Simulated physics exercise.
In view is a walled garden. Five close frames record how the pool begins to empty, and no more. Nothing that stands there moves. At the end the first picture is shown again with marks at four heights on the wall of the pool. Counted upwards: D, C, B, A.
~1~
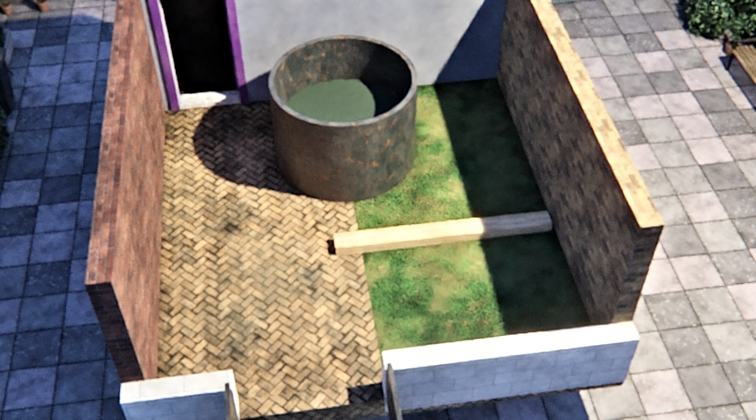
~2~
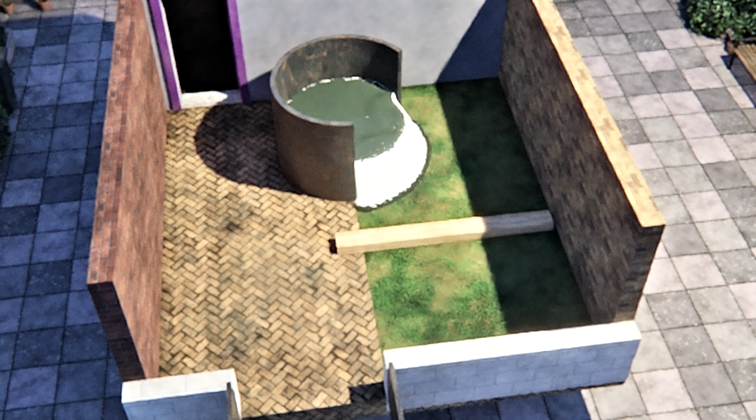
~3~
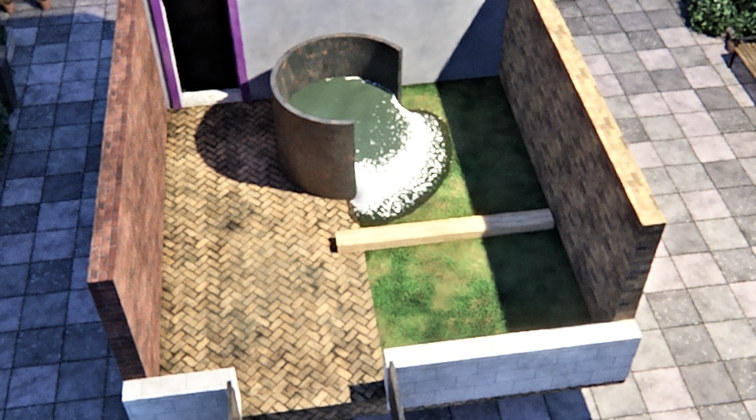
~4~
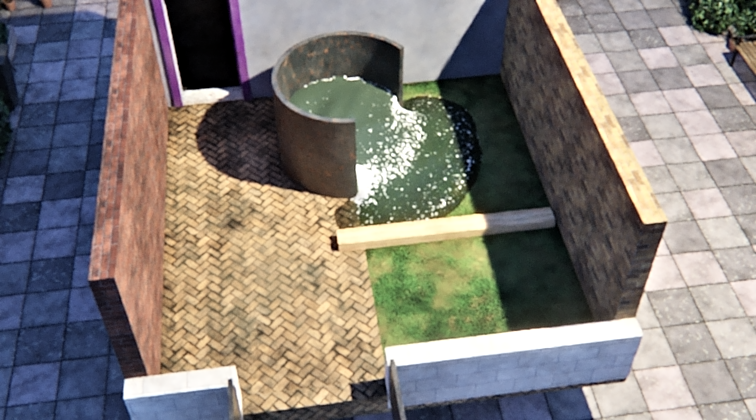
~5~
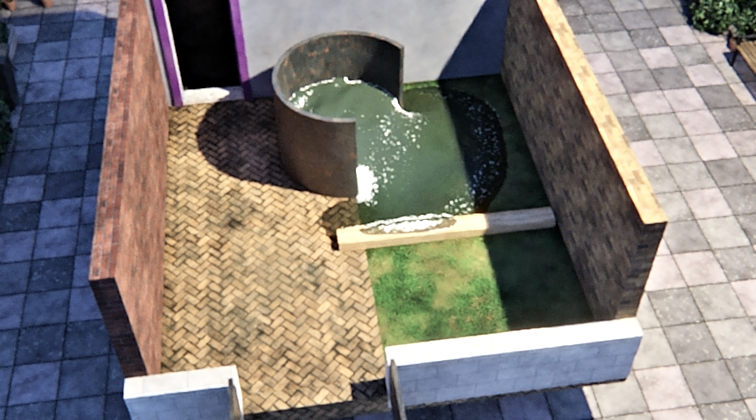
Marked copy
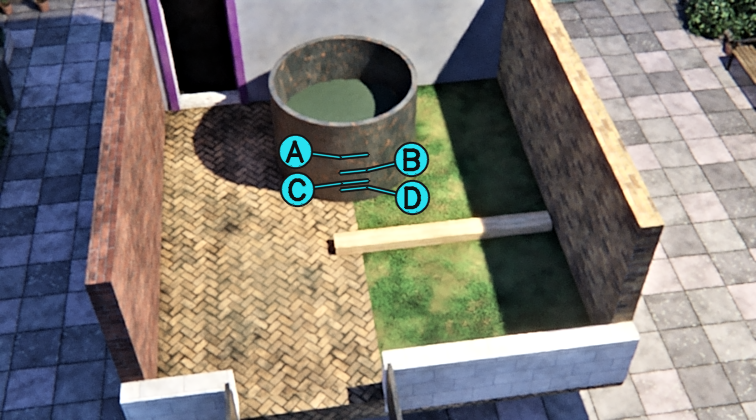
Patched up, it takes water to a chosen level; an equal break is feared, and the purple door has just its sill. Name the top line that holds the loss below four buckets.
Level A just does it.
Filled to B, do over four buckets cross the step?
No.
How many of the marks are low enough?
All of them.
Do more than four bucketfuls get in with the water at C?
No.
In cyan, A at (353, 156); B at (354, 171); C at (354, 182); D at (354, 188); from the bottom up D, C, B, A.
With A, a splash gets over, under a bucket.
With B, nothing gets over.
With C, nothing gets over.
With D, nothing gets over.
